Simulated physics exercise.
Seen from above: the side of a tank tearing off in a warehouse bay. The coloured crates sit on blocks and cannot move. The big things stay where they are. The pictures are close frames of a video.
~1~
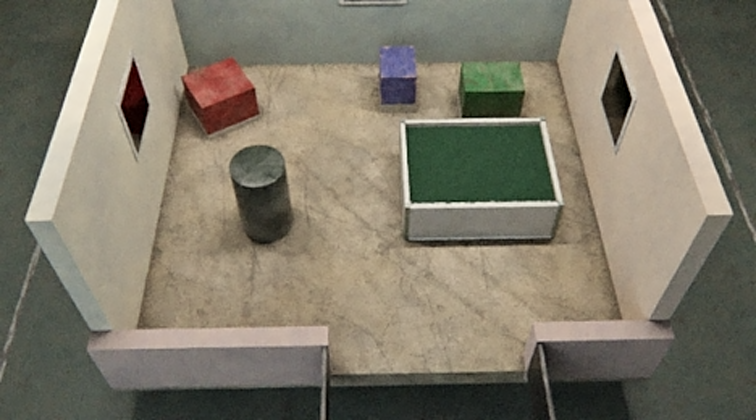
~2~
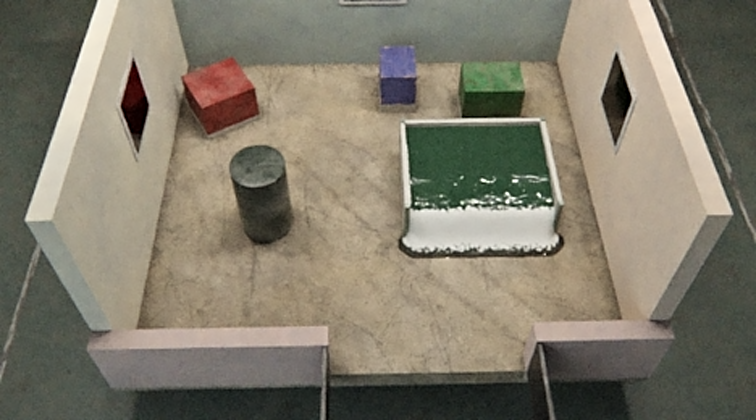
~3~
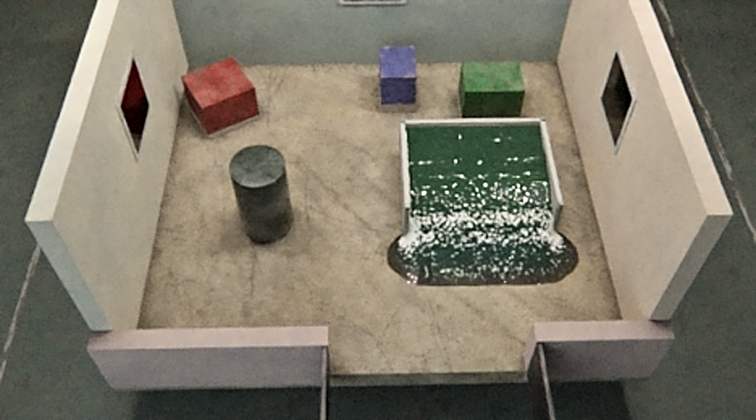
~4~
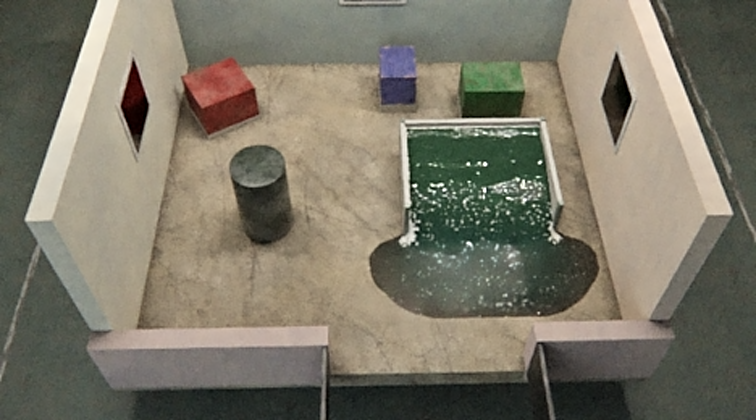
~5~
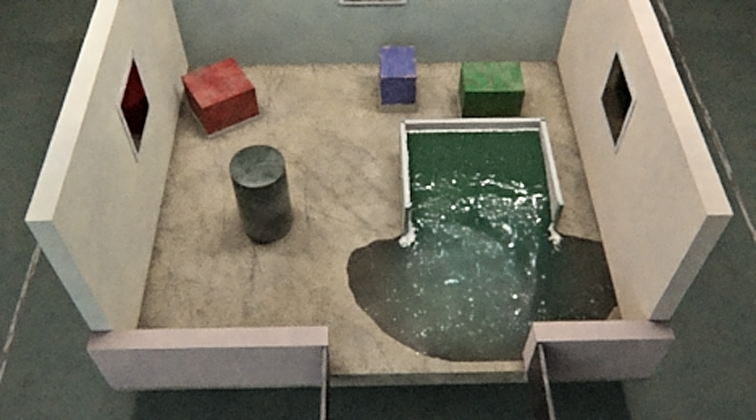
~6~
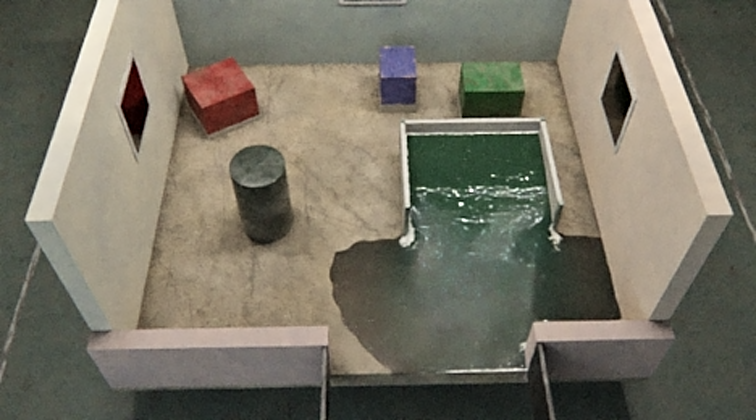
A white-sided tank of green water stands right of centre in a pale-walled, open-fronted bay with a mottled tan floor, seen from above by a still camera. A dark grey cylinder stands to its left, with red, blue and green blocks behind. The tank's front side gives way, and foaming water pours forward, spreading a dark pool across the floor to the right wall and front opening.
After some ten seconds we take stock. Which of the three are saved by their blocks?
In the end: The green crate escapes dry; the red crate escapes dry; the blue crate escapes dry.
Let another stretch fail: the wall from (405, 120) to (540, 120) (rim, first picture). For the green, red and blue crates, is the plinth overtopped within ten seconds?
In short: Green crate is wetted; red crate gets wet; blue crate gets wet.
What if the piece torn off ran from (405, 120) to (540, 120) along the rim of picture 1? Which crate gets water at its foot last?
I say the red crate.
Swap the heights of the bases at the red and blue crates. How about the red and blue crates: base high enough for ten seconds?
One by one: Red is safe; blue remains dry.
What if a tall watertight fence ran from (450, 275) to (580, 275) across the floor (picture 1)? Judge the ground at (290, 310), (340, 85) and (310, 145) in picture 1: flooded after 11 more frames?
As listed: Wet, free of water, free of water.
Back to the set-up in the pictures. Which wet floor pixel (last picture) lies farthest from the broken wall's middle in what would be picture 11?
I would point to (283, 357).
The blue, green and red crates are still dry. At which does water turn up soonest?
That is the crate marked green.
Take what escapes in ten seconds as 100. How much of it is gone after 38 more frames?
Close to 90 %.
A moment on, water covers 25 % of the floor; the green crate not reached, the red crate not reached, the blue crate not reached.
Next, water covers 25 % of the floor; the green crate not reached, the red crate not reached, the blue crate not reached.
Then, water covers 35 % of the floor; the green crate water round its plinth, the red crate not reached, the blue crate not reached.
Later, water covers 55 % of the floor; the green crate water round its plinth, the red crate not reached, the blue crate water round its plinth.
In the end, water covers 70 % of the floor; the green crate stayed above the water, the red crate stayed above the water, the blue crate stayed above the water.
